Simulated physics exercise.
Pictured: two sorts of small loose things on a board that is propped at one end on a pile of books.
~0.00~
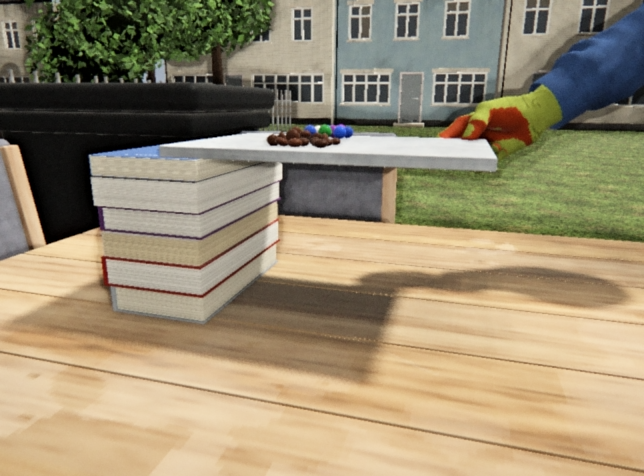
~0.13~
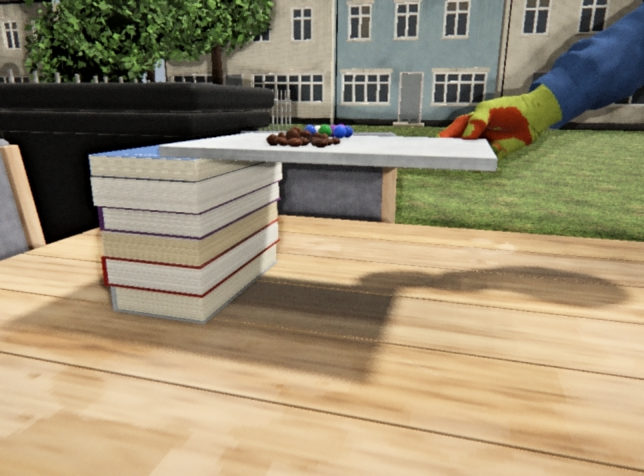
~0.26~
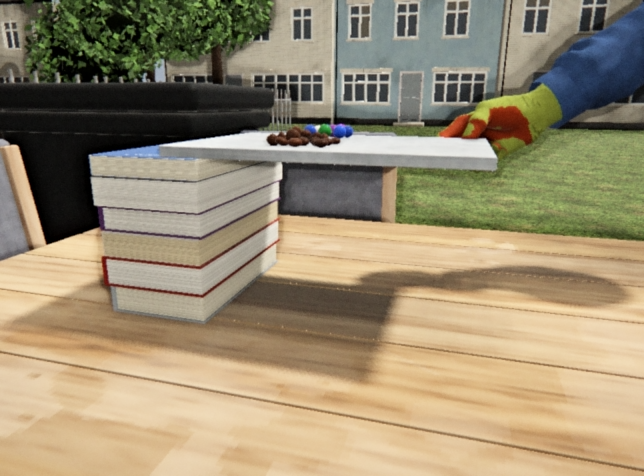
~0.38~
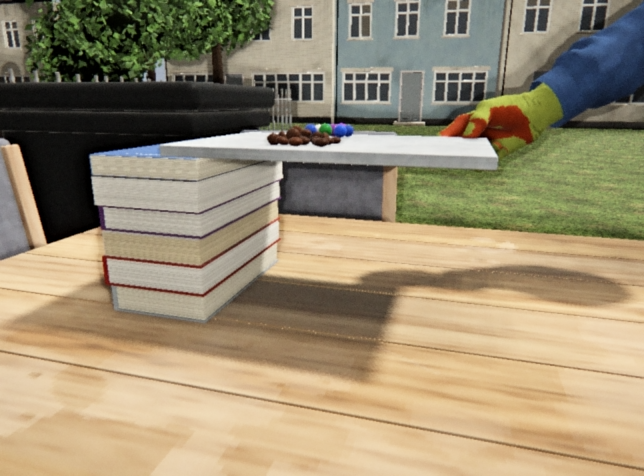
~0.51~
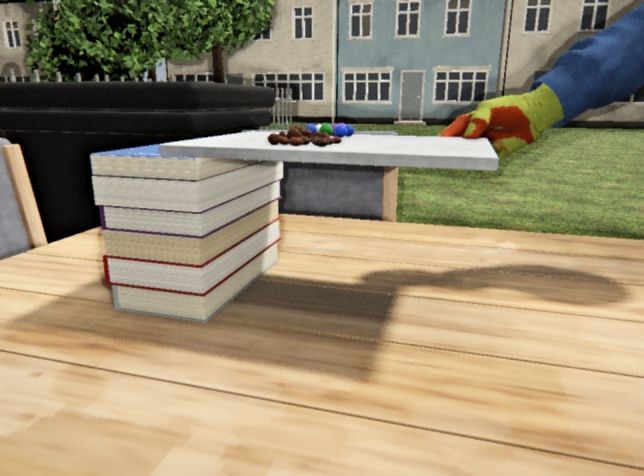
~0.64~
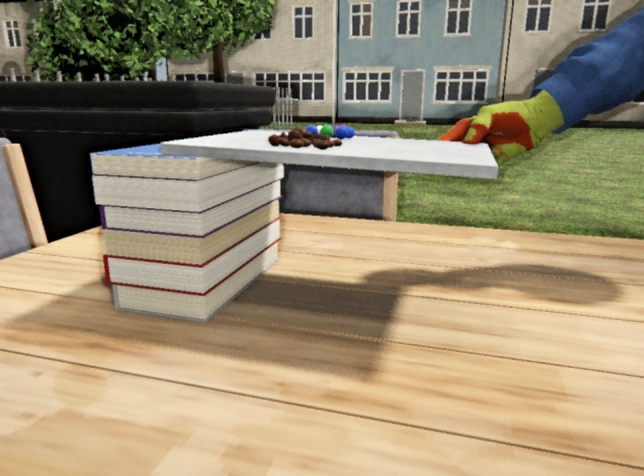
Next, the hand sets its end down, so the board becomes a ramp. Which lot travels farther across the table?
The one going farther is the farthest lot.
Around 1.36 s, board sloping at 22°; front lot all still on the board; back lot mostly less than half a board's length out.
Around 2.00 s, board sloping at 39°; front lot mostly less than half a board's length out; back lot mostly one to two board lengths out.
Around 2.54 s, board resting at 40°; front lot mostly less than half a board's length out; back lot mostly one to two board lengths out, about a third gone off the table.
Finally (4.1 s), board resting at 40°; front lot mostly less than half a board's length out; back lot mostly one to two board lengths out, about a third gone off the table; the back lot has gone farther.
